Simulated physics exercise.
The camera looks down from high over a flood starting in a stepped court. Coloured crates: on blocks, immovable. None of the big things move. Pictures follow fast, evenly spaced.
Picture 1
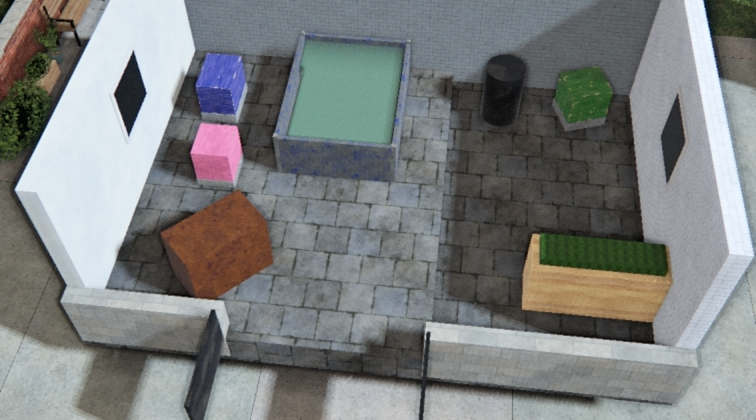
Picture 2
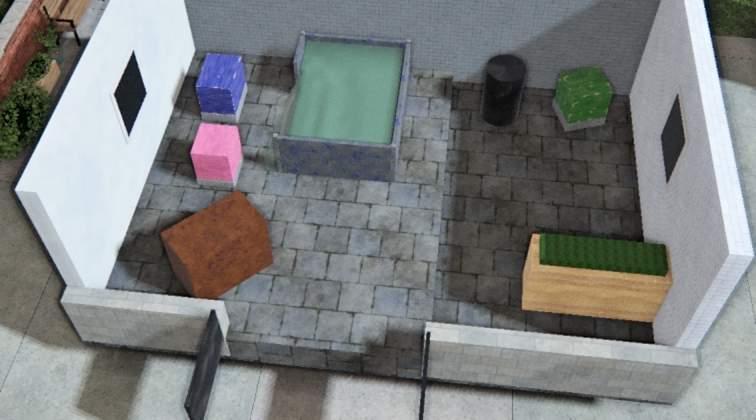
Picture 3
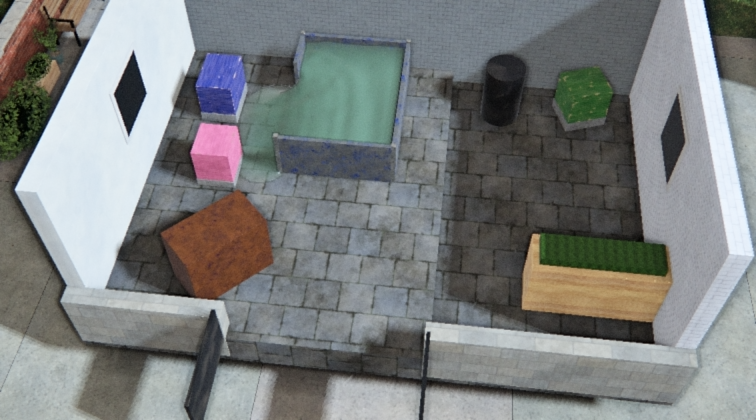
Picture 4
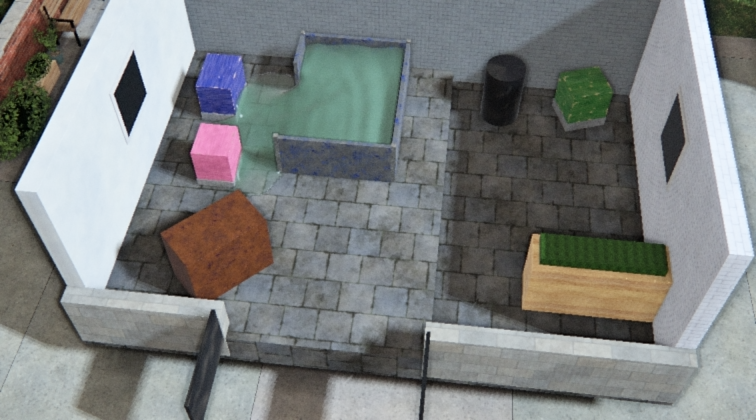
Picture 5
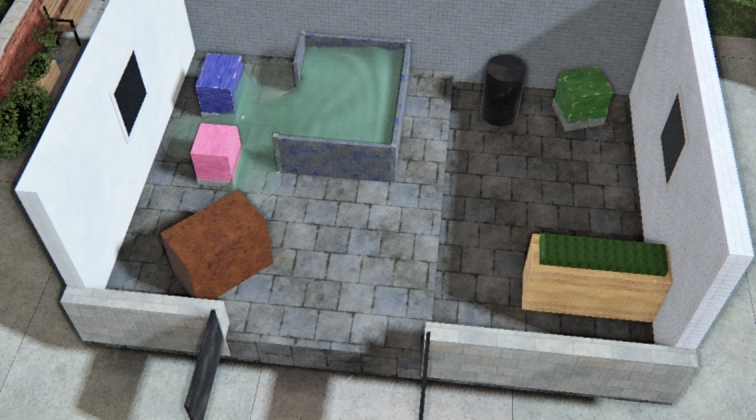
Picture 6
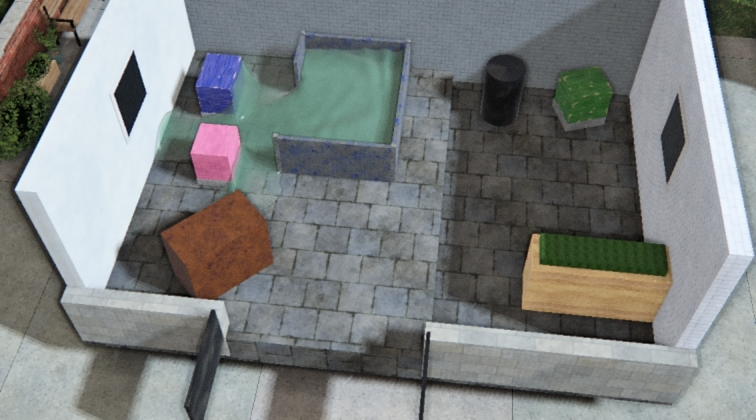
In a walled paved court, green water pours from a tank and spreads left around coloured crates.
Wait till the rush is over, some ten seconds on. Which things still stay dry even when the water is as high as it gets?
Outcome: The green crate never meets the water; the blue crate meets the water; the pink crate meets the water.
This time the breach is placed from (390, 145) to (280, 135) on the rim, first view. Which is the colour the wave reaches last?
That would be the green crate, reached last.
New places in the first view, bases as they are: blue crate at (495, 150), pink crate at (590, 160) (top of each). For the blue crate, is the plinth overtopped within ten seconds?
The blue crate simply stays high and dry.
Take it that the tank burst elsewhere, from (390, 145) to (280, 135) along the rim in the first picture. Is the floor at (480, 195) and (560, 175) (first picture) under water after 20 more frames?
Waterless, waterless.
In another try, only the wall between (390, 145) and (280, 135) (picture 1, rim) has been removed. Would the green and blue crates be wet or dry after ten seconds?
In short: Green crate stays untouched; blue crate stays untouched.
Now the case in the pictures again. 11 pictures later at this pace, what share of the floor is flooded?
That should be about 35 %.
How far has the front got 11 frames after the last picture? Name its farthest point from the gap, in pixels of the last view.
I'd say at around (99, 308).
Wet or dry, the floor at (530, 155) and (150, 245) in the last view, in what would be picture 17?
Going in order, I'd say clear for the first and drenched for the second.
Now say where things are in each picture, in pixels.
In the first frame, the water tank at (346, 91) is whole and still.
In the second frame, water pours out at (291, 123) and has run to a hidden place.
In the third frame, water pours out at (291, 124) and has run to (241, 171).
In the fourth frame, the front is at (248, 82), out from the gap at (291, 125).
In the fifth frame, the front is at (170, 131), out from the gap at (291, 125).
In the sixth frame, the front is at a hidden place, out from the gap at (291, 125).
A moment on, water covers 25 % of the floor; the green crate not reached, the blue crate water round its plinth, the pink crate water round its plinth.
Next, water covers 35 % of the floor; the green crate not reached, the blue crate water round its plinth, the pink crate water round its plinth.
Then, water covers 50 % of the floor; the green crate water round its plinth, the blue crate water round its plinth, the pink crate water round its plinth.
Later, water covers 70 % of the floor; the green crate water round its plinth, the blue crate water round its plinth, the pink crate water round its plinth.
In the end, water covers 90 % of the floor; the green crate stayed above the water, the blue crate was topped, the pink crate was topped.
